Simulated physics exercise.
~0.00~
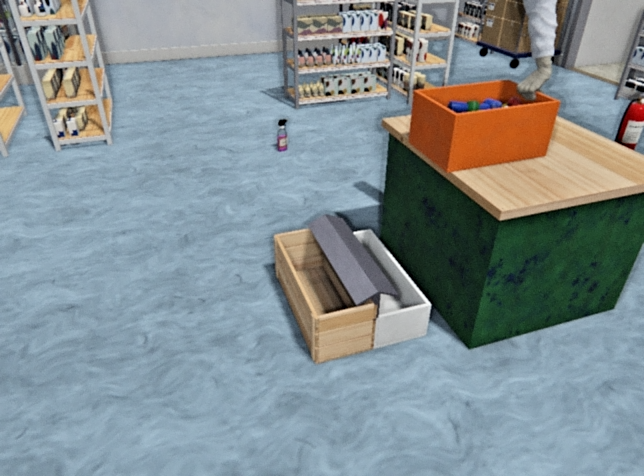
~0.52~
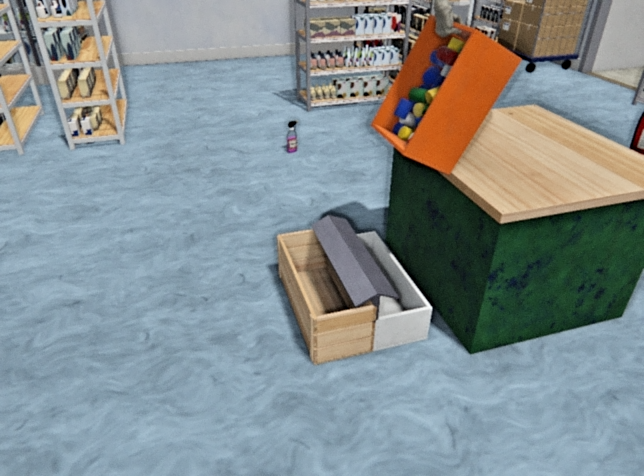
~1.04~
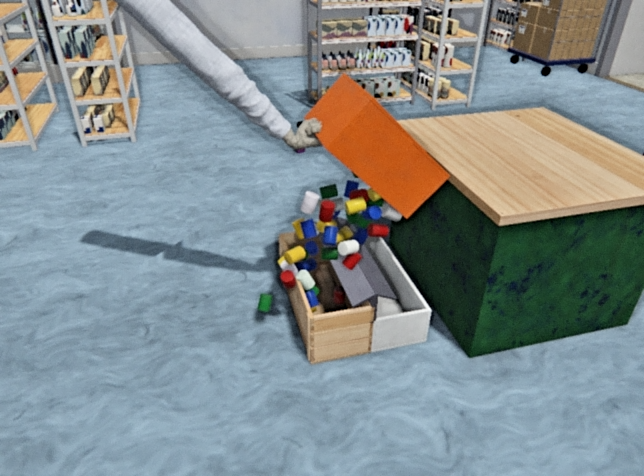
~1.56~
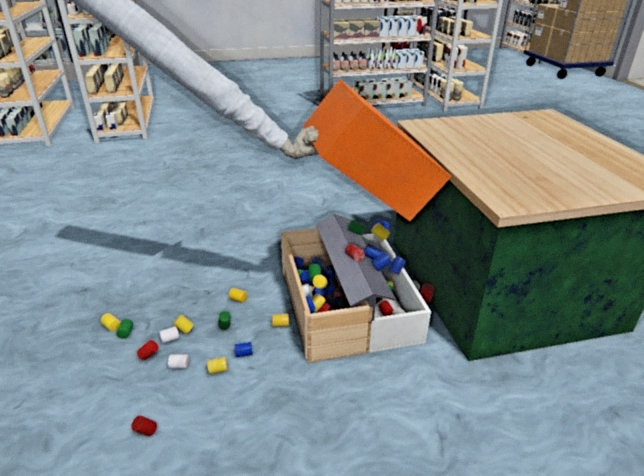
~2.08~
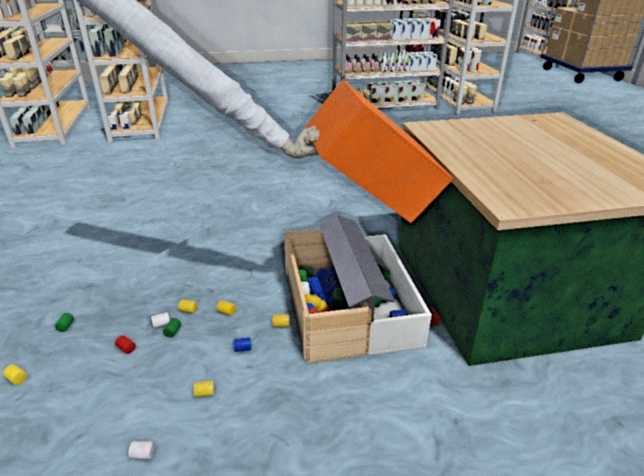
An orange crate tips colourful jars into two totes, leaving several scattered across the floor.
